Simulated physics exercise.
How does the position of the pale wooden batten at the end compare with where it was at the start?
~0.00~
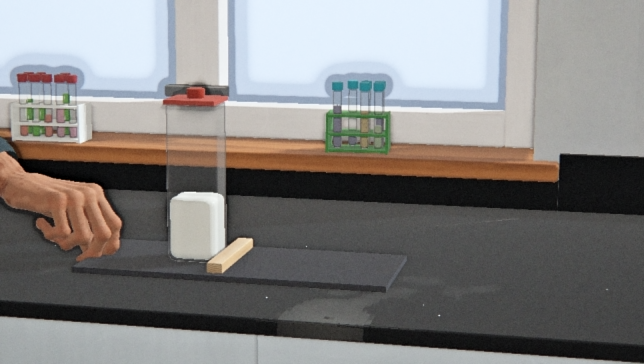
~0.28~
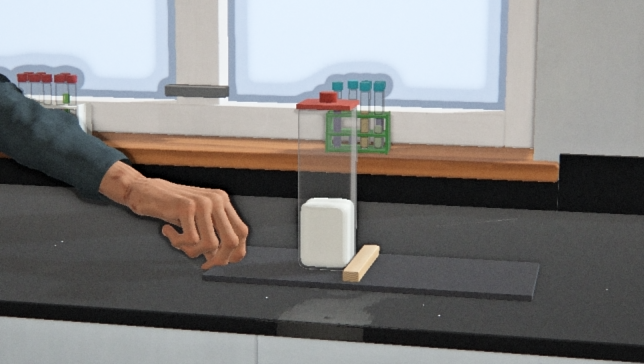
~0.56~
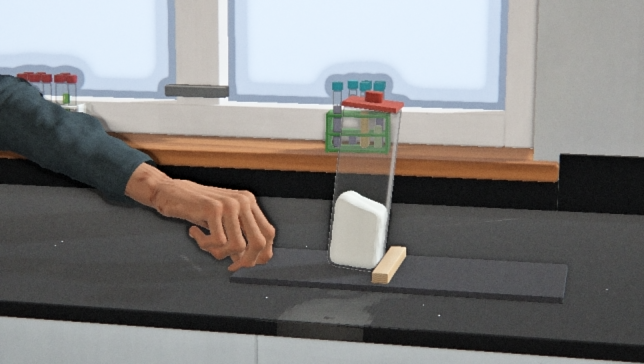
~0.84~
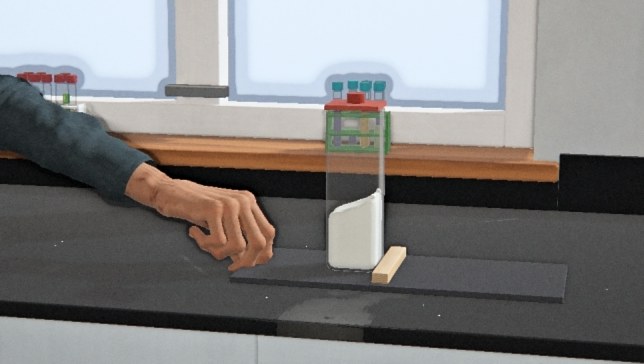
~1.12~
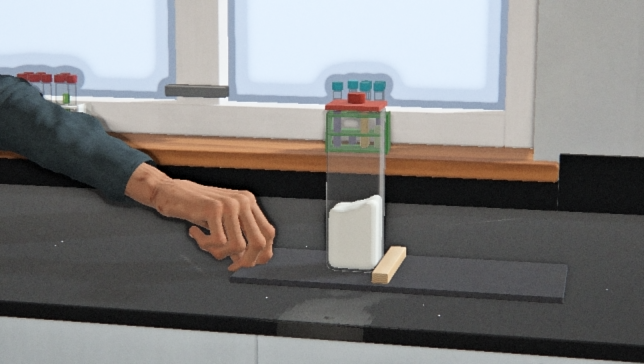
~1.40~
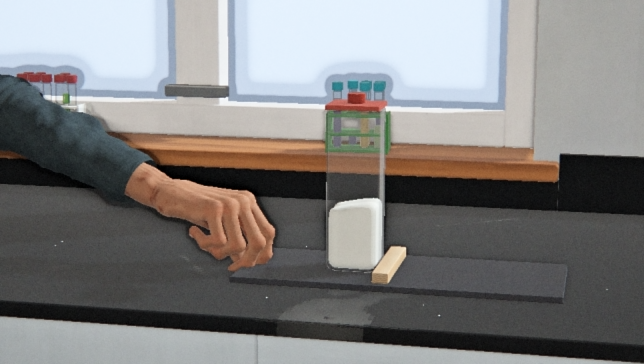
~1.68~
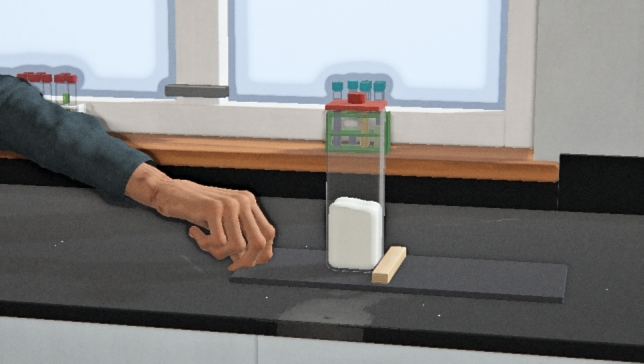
It ends up farther to the right along the counter, below the green rack of tubes, while at the start it was near the upright post between the window panes.
